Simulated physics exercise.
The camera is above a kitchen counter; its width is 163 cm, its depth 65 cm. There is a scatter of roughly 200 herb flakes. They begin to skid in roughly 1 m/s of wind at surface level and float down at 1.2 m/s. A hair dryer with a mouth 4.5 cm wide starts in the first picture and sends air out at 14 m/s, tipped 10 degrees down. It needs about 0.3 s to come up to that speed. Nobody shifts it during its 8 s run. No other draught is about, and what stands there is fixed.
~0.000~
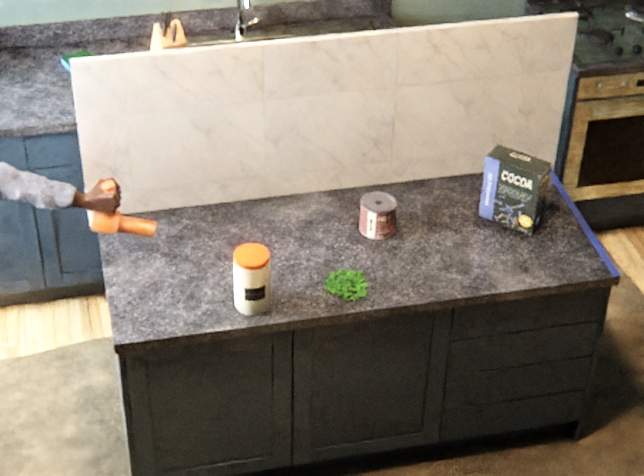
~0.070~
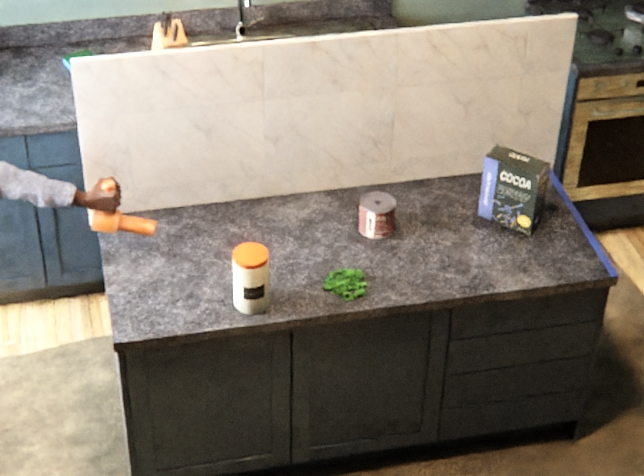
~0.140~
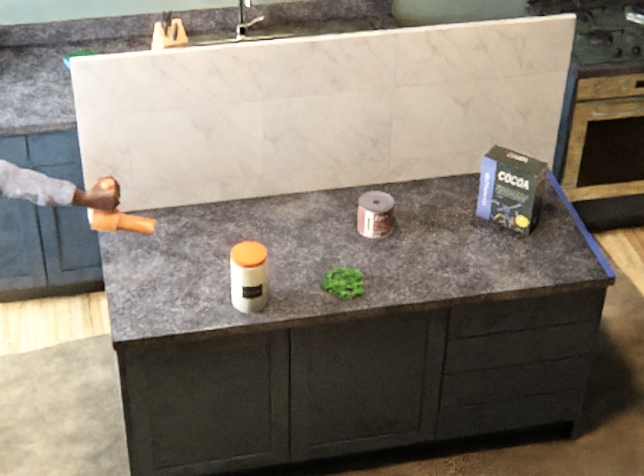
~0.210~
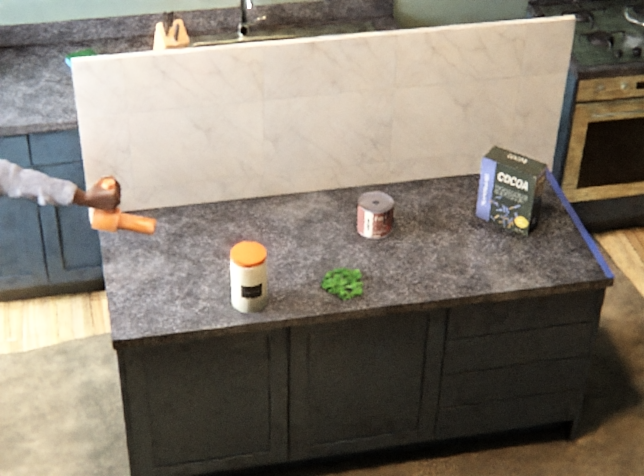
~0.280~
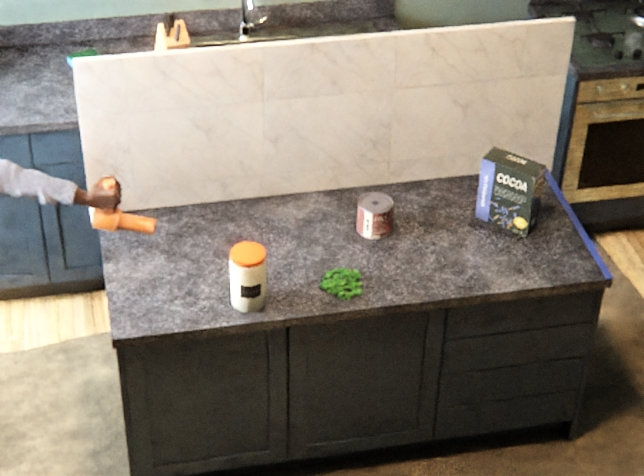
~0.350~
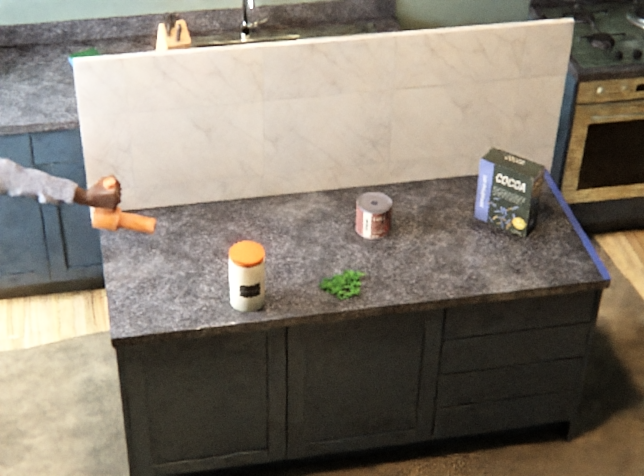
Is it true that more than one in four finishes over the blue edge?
More than a quarter over the blue edge: No.
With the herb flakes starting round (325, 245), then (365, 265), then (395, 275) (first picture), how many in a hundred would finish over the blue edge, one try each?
In turn about 80 %, 40 %, 0 %.
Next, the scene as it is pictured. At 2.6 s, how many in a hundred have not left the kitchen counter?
Some 0 per cent.
After 1.6 s the count stands so, 0 % are over the blue edge.
After 2.6 s the count stands so, 0 % are over the blue edge.
After 4.4 s the count stands so, 0 % are over the blue edge.
After 8.0 s, at the end, 0 % are over the blue edge.
